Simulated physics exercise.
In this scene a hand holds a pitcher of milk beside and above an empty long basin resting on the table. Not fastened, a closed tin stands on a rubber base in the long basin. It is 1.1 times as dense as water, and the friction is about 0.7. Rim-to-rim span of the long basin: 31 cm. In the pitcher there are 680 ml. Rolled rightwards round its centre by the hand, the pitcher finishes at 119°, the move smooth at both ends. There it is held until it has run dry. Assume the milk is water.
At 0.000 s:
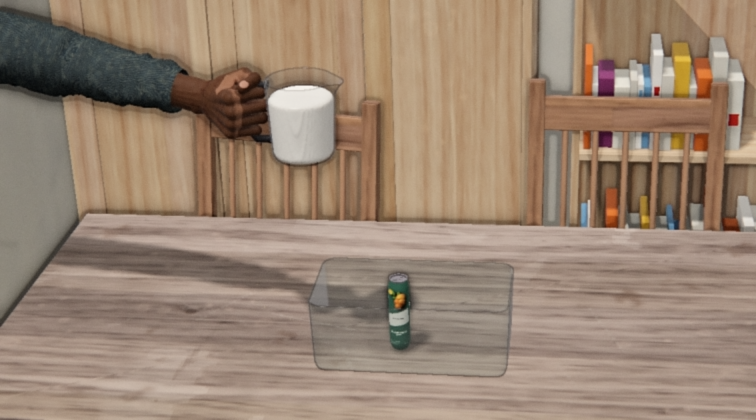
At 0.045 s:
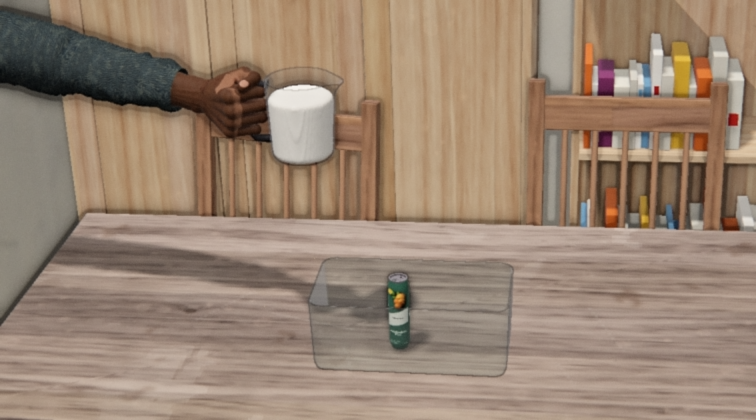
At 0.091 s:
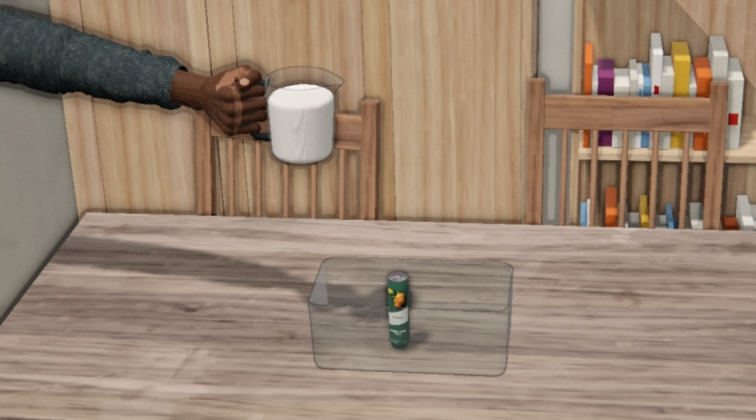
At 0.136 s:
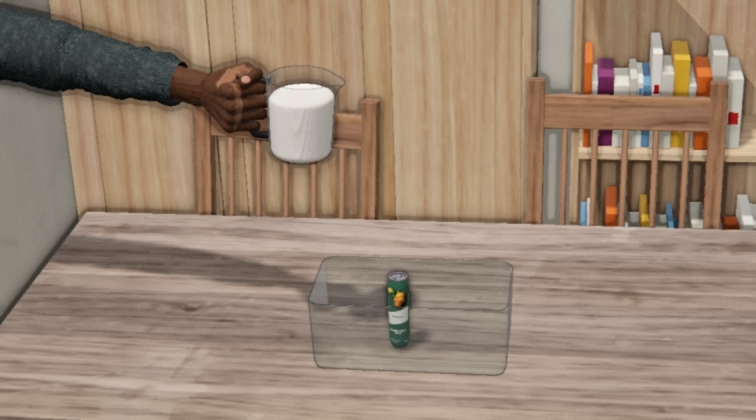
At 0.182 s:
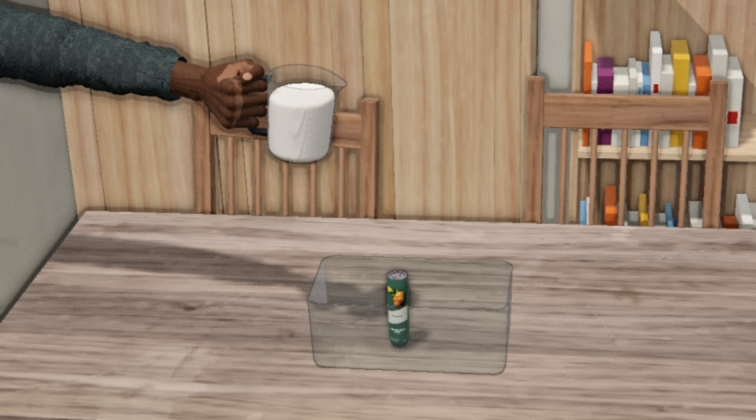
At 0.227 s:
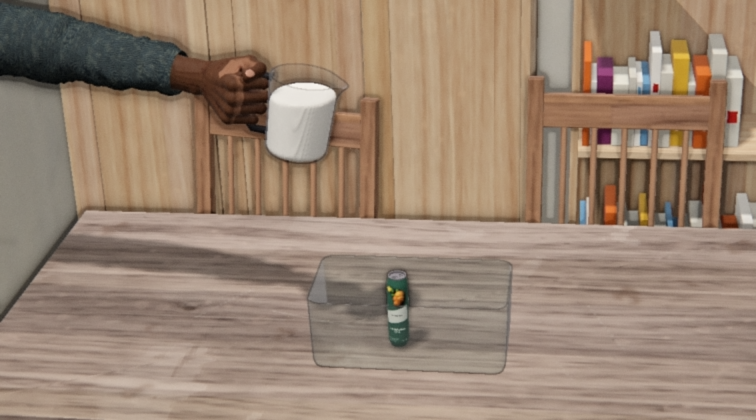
Above a wooden table, a hand slightly tilts a pitcher of milk to the right.
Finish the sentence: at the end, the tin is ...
Standing on its base.
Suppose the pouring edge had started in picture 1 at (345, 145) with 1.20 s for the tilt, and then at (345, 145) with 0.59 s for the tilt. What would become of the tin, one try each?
In the first try it comes down; in the second it comes down.
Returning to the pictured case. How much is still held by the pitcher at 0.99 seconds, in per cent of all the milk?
Close to 18 in a hundred.
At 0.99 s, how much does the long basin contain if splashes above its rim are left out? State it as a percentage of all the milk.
Roughly 40 %.
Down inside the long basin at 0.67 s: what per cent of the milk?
About 0 per cent.
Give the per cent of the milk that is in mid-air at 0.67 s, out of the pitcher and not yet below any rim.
16 %.
Then, 0.67 s in, the tilt is 70° and 83 per cent is still to pour; the tin stands where it began.
Then, 0.99 s in, the tilt is 110° and 19 per cent is still to pour; the tin stands where it began.
Then, 1.33 s in, the tilt is 119° and 0 per cent is still to pour; the tin stands where it began.
Then, 1.70 s in, the tilt is 119° and 0 per cent is still to pour; the tin stands where it began.
Finally, the tin stands where it began.
